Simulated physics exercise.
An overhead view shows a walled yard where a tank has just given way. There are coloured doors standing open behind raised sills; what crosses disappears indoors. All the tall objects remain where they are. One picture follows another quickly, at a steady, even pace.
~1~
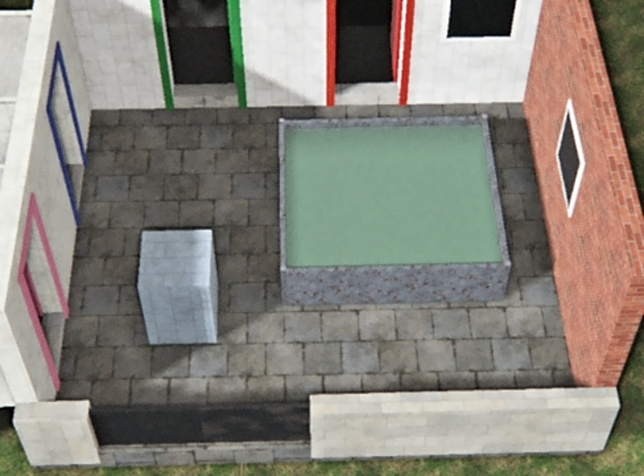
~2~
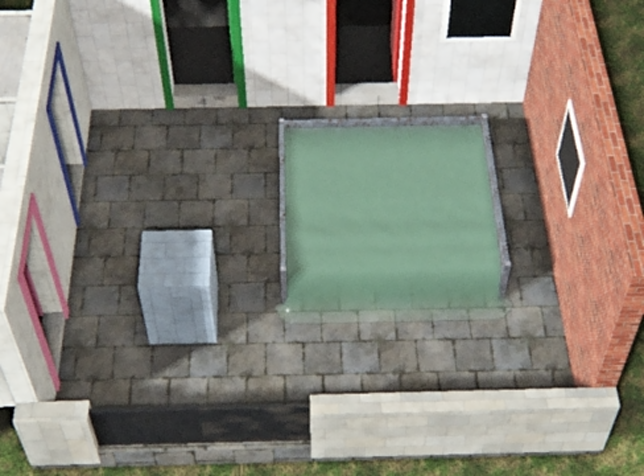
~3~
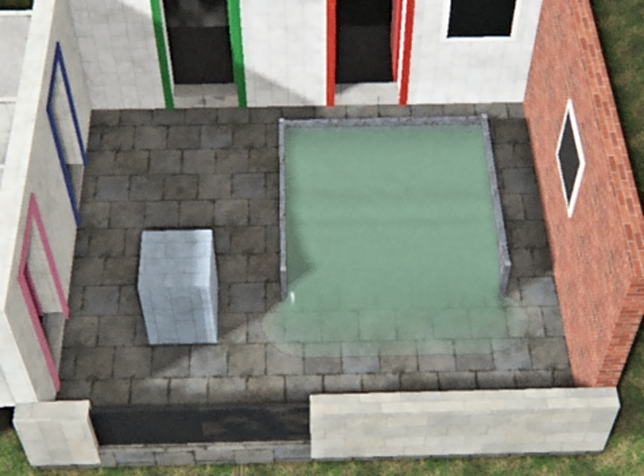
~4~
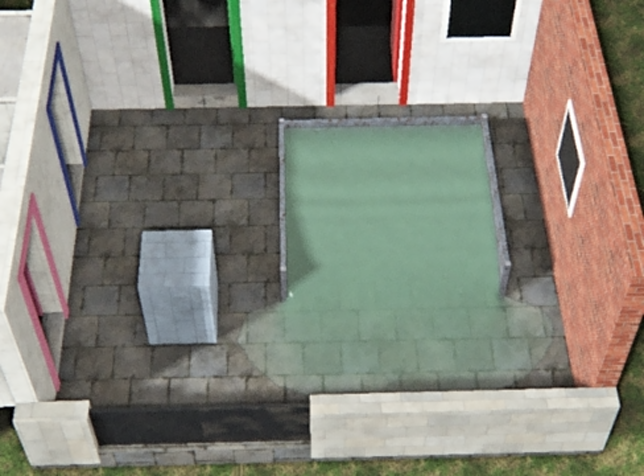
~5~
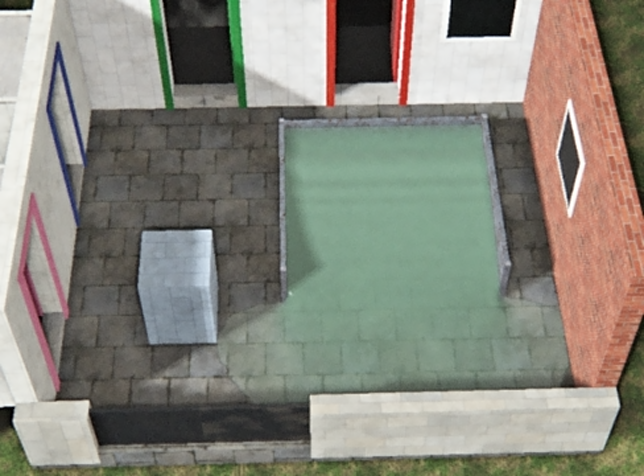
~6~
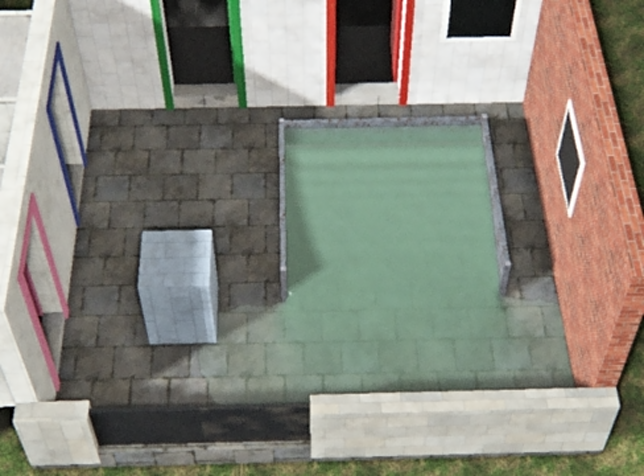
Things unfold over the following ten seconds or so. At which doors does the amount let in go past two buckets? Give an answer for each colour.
The green door holds up fine I think; the red door holds up fine I think; the pink door gets overrun I think; the blue door gets overrun I think.
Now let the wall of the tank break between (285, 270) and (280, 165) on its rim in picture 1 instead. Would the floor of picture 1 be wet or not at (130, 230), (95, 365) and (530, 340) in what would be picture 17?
Going in your order, I'd say drenched, then drenched, then still bare.
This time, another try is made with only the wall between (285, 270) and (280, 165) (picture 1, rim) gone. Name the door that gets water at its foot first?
That one is the blue-painted one.
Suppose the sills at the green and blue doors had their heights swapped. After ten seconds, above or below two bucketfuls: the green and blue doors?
Taking them one by one, the green door gets past it while the blue one remains short of it.
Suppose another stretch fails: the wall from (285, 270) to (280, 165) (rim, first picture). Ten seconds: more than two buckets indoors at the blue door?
Note - blue door: Past the mark.
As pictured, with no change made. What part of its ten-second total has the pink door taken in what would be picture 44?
Some 100 per cent.
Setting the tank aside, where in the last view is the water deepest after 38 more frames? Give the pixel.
I'd go with (131, 111) as the deepest place.
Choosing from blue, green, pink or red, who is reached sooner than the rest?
The pink one, before the others.
A moment on, water covers 30 % of the floor; the green door not reached, the red door not reached, the pink door not reached, the blue door not reached.
Next, water covers 40 % of the floor; the green door not reached, the red door not reached, the pink door wet at the sill, nothing in, the blue door not reached.
Then, water covers 65 % of the floor; the green door not reached, the red door not reached, the pink door over two buckets in, the blue door wet at the sill, nothing in.
Later, water covers 100 % of the floor; the green door under two buckets in, the red door wet at the sill, nothing in, the pink door far over two buckets in, the blue door wet at the sill, nothing in.
In the end, water covers 100 % of the floor; the green door under two buckets in, the red door wet at the sill, nothing in, the pink door far over two buckets in, the blue door far over two buckets in.
